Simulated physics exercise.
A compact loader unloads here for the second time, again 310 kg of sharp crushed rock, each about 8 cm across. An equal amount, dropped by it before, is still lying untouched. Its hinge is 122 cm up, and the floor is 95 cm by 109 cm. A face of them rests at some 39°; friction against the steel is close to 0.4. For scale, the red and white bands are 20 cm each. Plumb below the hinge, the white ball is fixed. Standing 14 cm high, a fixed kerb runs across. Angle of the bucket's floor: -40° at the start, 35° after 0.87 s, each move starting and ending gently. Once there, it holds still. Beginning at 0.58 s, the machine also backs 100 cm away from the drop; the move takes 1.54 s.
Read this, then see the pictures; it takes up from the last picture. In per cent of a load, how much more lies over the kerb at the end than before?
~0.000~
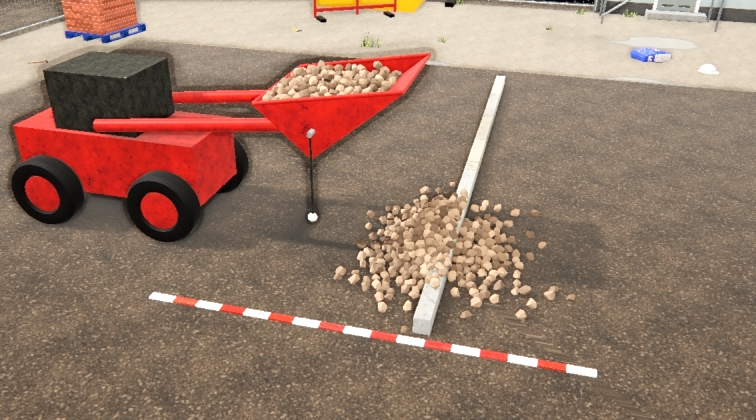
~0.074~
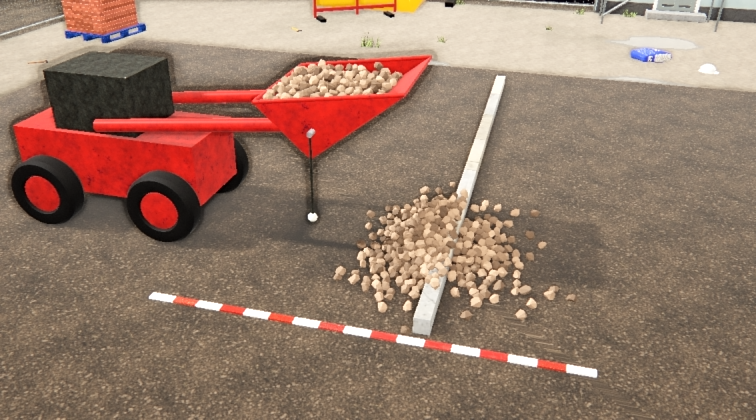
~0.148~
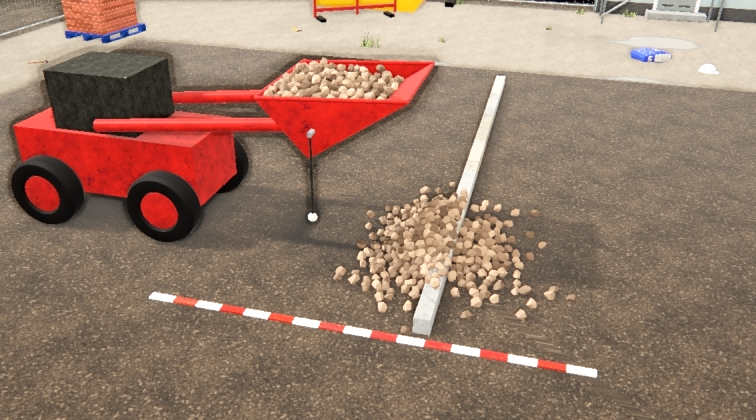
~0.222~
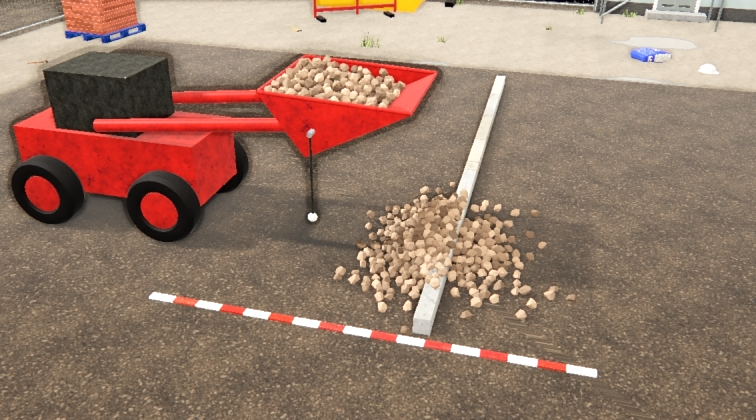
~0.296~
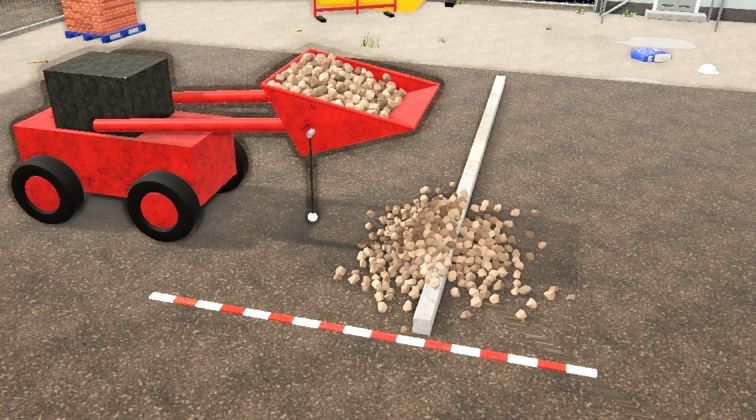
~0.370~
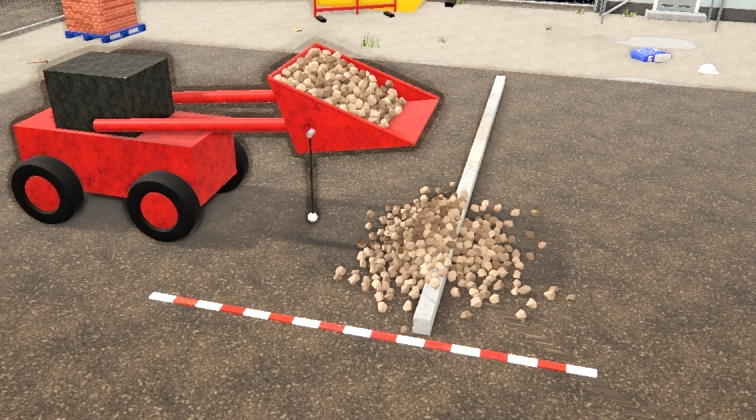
Some 1 per cent more.
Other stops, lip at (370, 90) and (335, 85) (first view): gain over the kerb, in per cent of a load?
The first position would add some 0 per cent, the second some 0.
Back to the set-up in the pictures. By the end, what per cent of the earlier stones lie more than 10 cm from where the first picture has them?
I'd say roughly 0 per cent of them.
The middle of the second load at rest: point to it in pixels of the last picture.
Centre at roughly (382, 229).
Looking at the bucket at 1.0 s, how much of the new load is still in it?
Held: Around 85 % of the load.
After 0.6 s the floor is at 23°; in per cent of one load, 100 in the bucket, 74 on this side of the kerb, 26 over the kerb; the foremost stones are at (542, 272).
After 1.0 s the floor is at 35°; in per cent of one load, 87 in the bucket, 87 on this side of the kerb, 26 over the kerb; the foremost stones are at (542, 272).
After 2.6 s the floor is at 35°; in per cent of one load, 0 in the bucket, 173 on this side of the kerb, 27 over the kerb; the foremost stones are at (542, 272).
After 5.2 s the floor is at 35°; in per cent of one load, 0 in the bucket, 173 on this side of the kerb, 27 over the kerb; the foremost stones are at (542, 272). Net gain over the kerb, 1.
